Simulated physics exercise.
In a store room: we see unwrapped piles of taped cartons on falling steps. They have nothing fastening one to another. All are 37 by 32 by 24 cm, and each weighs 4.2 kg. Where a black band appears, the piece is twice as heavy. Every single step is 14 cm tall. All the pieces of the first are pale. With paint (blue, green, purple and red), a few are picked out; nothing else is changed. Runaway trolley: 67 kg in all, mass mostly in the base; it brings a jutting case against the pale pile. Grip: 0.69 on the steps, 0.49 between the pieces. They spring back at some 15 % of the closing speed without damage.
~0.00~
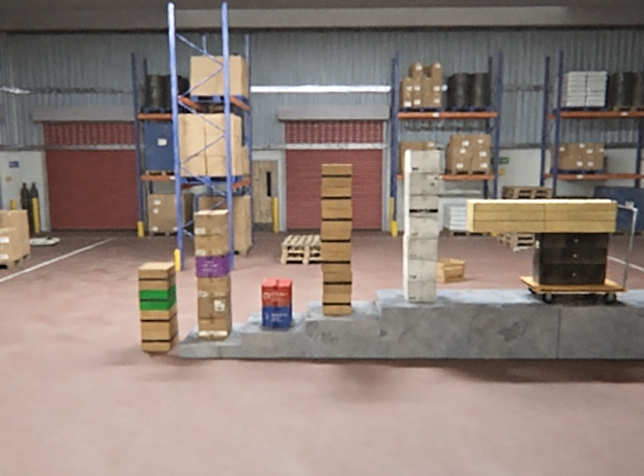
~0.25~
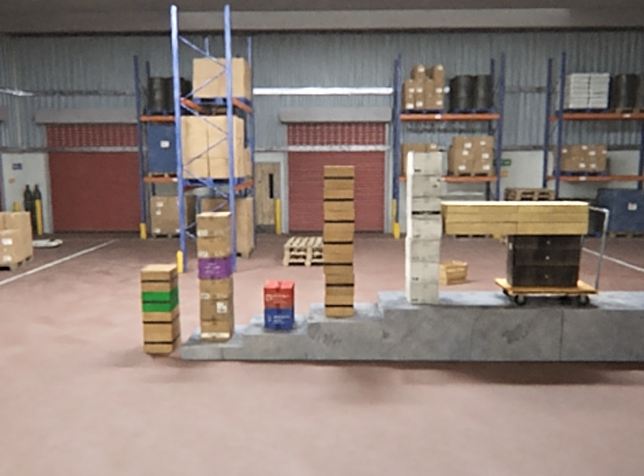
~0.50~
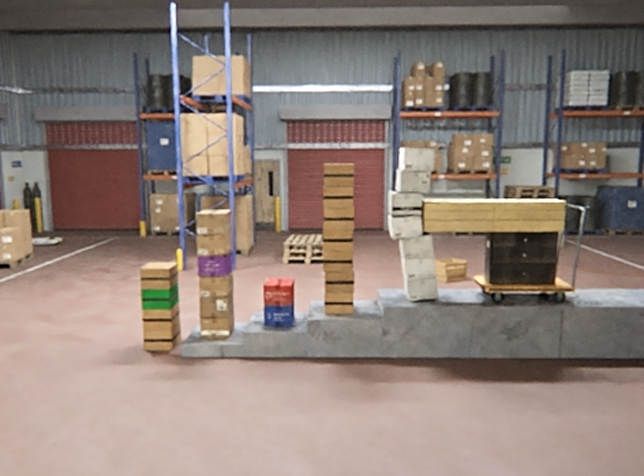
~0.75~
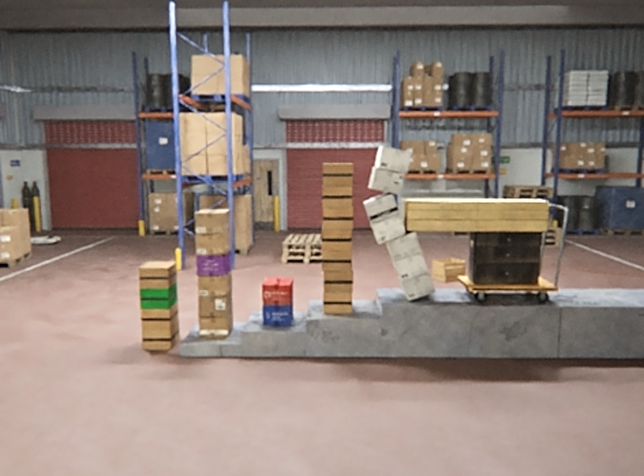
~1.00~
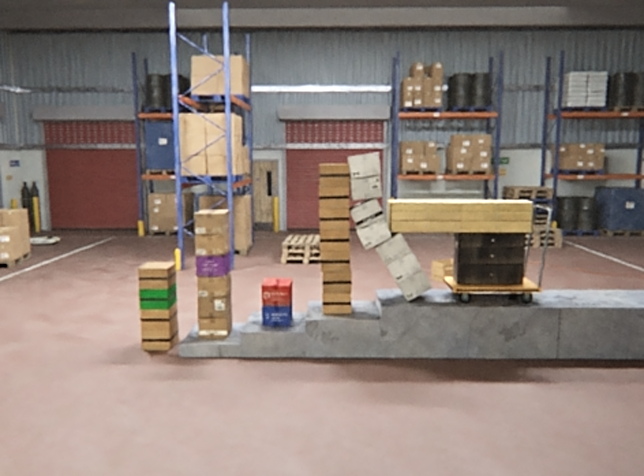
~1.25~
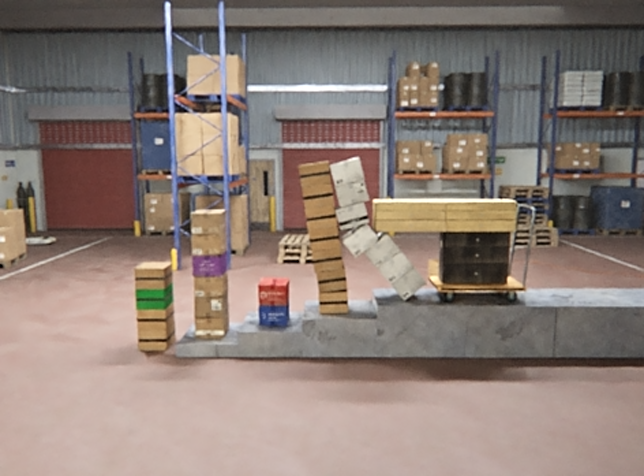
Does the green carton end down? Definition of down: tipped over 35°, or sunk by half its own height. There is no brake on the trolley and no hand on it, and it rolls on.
Yes.
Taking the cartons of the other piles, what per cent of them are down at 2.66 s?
40 %.
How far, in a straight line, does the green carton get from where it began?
Some 90 cm.
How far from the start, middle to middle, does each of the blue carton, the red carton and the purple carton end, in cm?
Displacements: Blue = 0, red = 0, purple = 150 (cm).
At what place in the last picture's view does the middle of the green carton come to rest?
Near (88, 332).
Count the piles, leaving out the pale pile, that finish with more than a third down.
Summing them, I get 3 in all.
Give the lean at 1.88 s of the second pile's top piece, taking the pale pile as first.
40° from upright.
After 1.88 s, 7 of the pale pile down; 6 of the 19 other cartons down; green carton unmoved.
After 2.66 s, 7 of the pale pile down; 8 of the 19 other cartons down; green carton 24° from how it stood; purple carton 7° from how it stood, 8 cm lower.
In the end (4.6 s), 7 of the pale pile down; 15 of the 19 other cartons down; green carton on its side; red carton unmoved; blue carton unmoved. From the last view, middles, green carton near (88, 332), red carton near (273, 291).
